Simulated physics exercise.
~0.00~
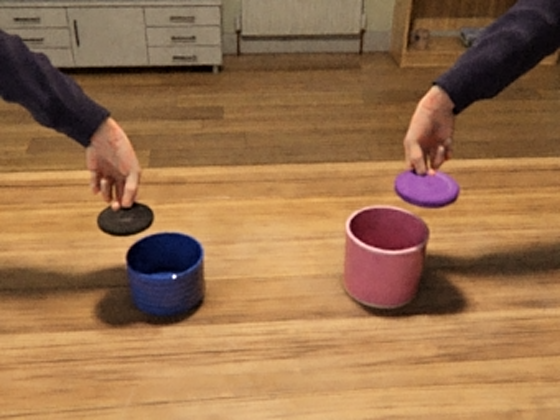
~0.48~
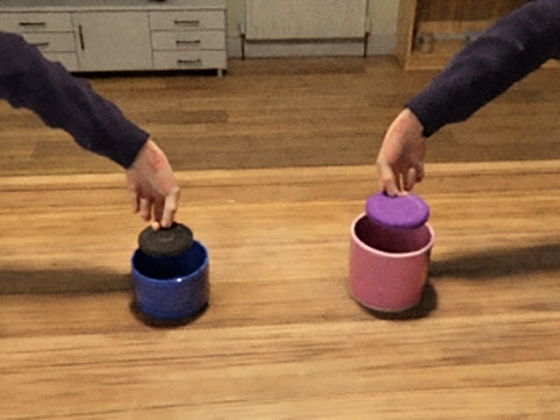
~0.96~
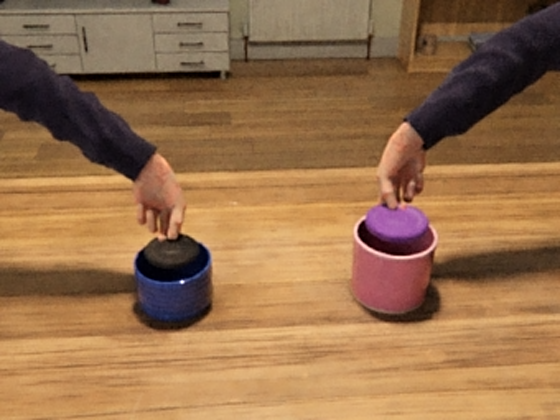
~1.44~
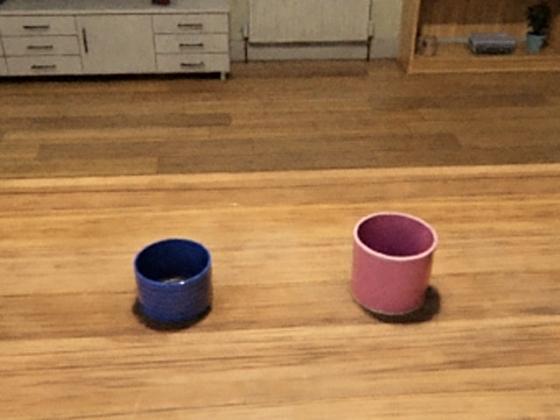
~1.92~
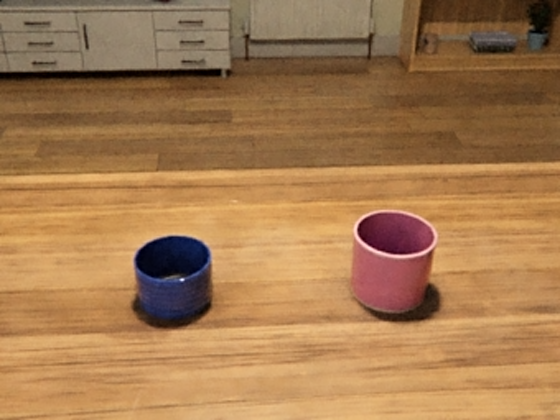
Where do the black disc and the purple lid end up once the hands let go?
Both end up down inside the pots, the black disc in the blue one and the purple lid in the pink one, because neither stays across the rim.
